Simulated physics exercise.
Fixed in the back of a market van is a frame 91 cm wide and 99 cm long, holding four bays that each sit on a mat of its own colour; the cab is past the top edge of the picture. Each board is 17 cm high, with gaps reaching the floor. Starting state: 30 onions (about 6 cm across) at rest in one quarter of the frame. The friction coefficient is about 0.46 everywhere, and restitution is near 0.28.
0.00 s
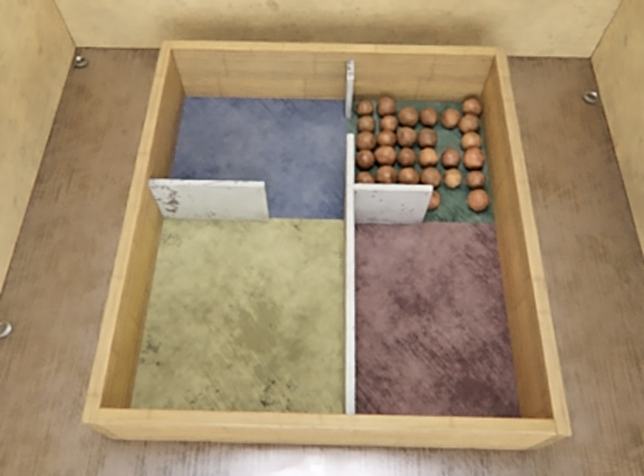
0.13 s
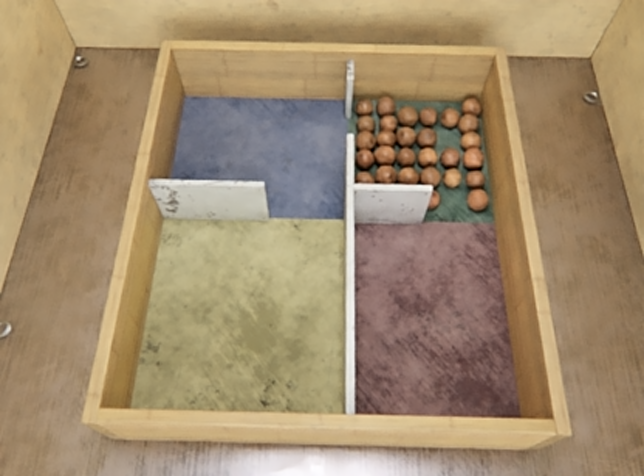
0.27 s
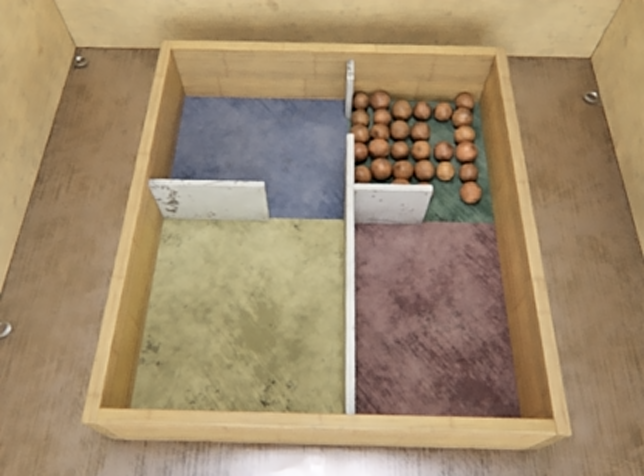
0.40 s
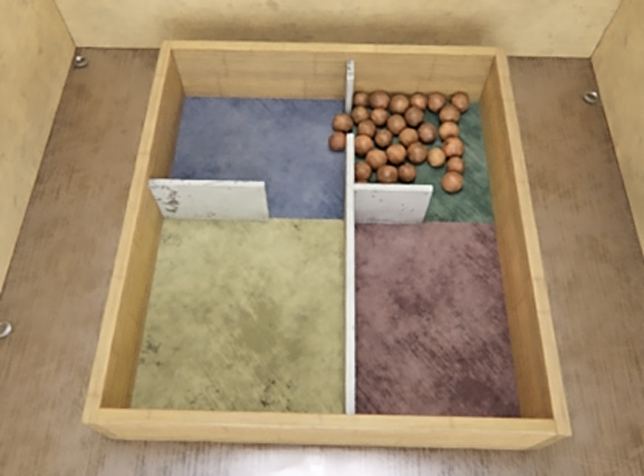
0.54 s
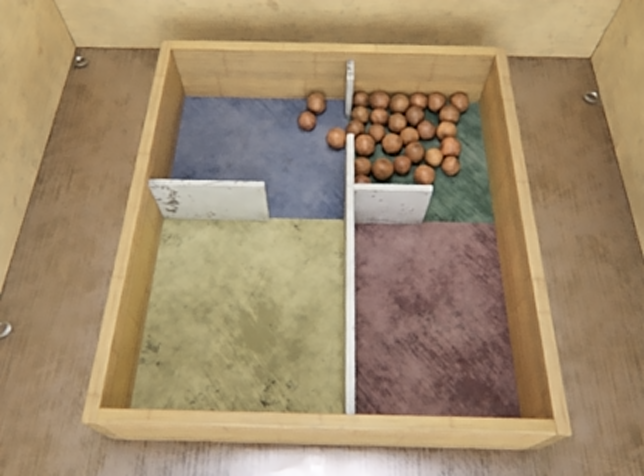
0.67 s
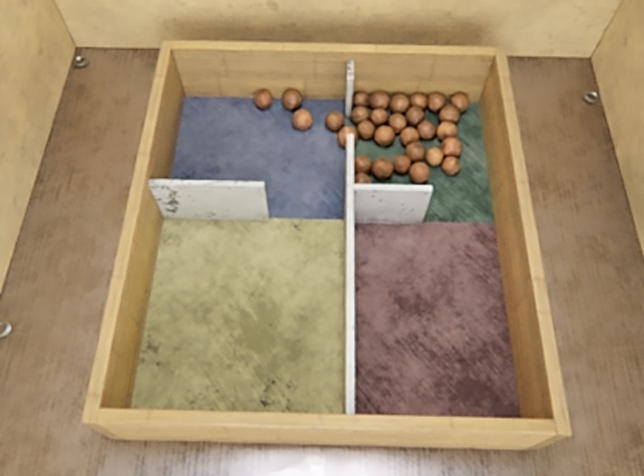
A shallow wooden tray split into four bays by low white boards sits on a brown wooden surface between pale walls, seen from above at a fixed angle. Blue matting lies at back left, green at back right, yellow at front left and dark red at front right, with reddish-brown balls in rows on the green. After resting, the balls shift left and bunch together, and a few roll through the gap onto the blue.
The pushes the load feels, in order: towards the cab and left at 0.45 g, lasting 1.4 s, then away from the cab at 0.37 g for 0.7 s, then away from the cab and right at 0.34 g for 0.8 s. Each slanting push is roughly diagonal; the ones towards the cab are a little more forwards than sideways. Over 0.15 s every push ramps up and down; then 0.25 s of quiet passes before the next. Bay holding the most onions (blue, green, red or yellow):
Red bay.
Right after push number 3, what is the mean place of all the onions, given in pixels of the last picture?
About (431, 259).
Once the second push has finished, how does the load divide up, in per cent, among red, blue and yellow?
In per cent: Red 30, blue 20 and yellow 0.
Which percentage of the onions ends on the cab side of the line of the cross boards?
Near enough 40 per cent, I'd say.
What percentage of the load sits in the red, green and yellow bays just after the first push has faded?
Shares - red: 0, green: 80, yellow: 0 (per cent).
After push 1 (1.64 s), 7 in the blue bay and 23 in the green bay.
After push 2 (2.59 s), 8 in the red bay, 7 in the blue bay and 15 in the green bay.
After push 3 (3.64 s), 15 in the red bay, 3 in the blue bay, 8 in the green bay and 4 in the yellow bay.
Final count (at 4.48 s), 15 in the red bay, 3 in the blue bay, 8 in the green bay and 4 in the yellow bay.
